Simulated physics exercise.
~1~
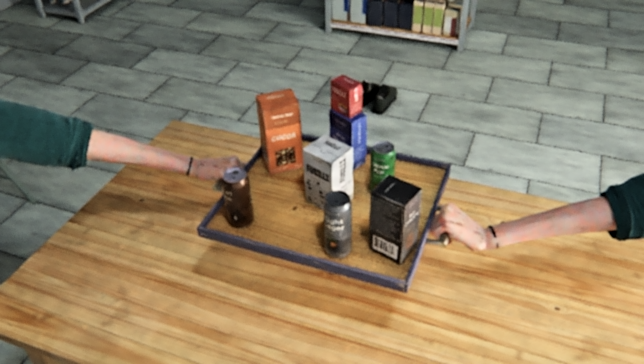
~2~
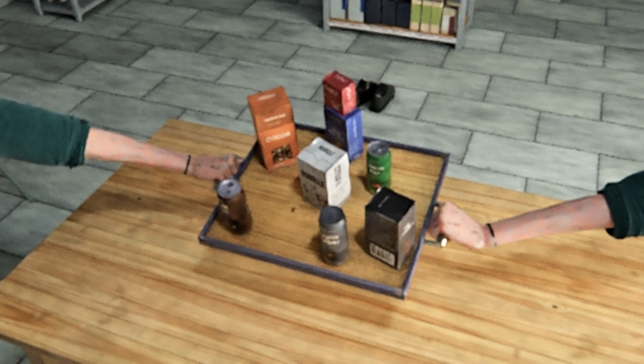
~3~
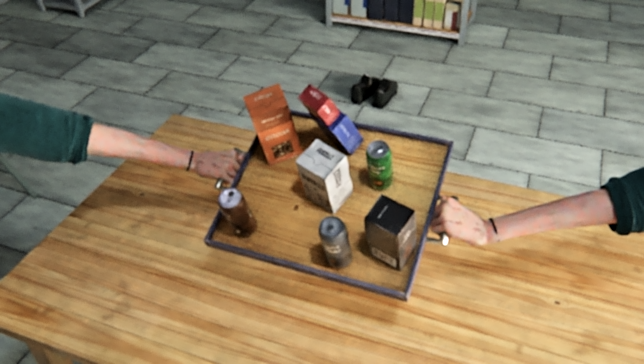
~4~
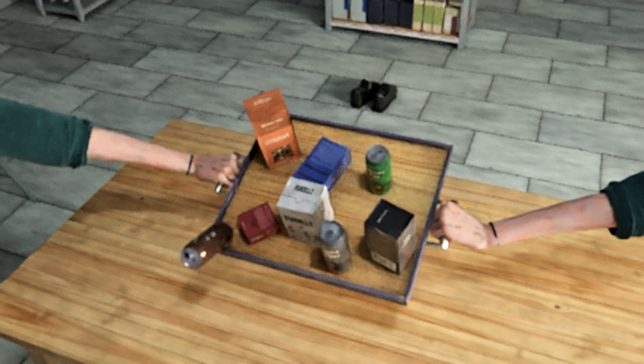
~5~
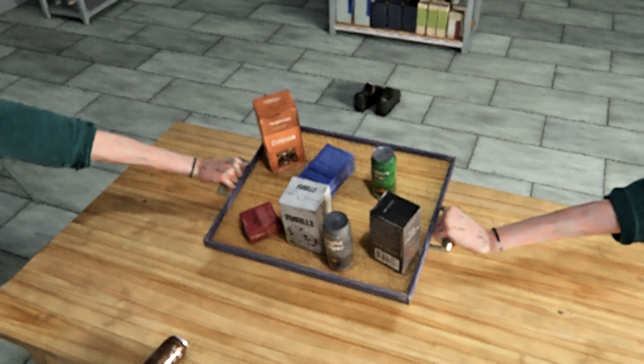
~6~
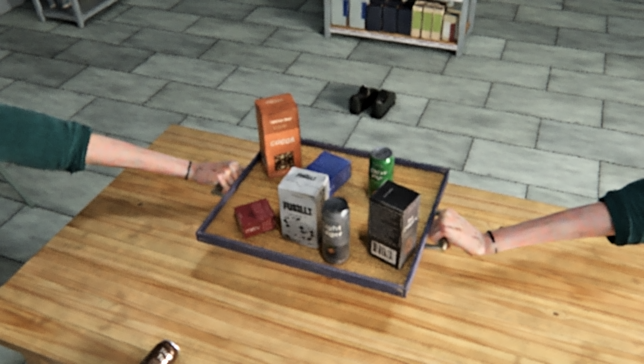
Two hands tipped a tray of cans and cartons toward the viewer, toppling the stacked red and blue cartons and sending the brown can rolling off onto the table, then levelled it with both fallen cartons still aboard.
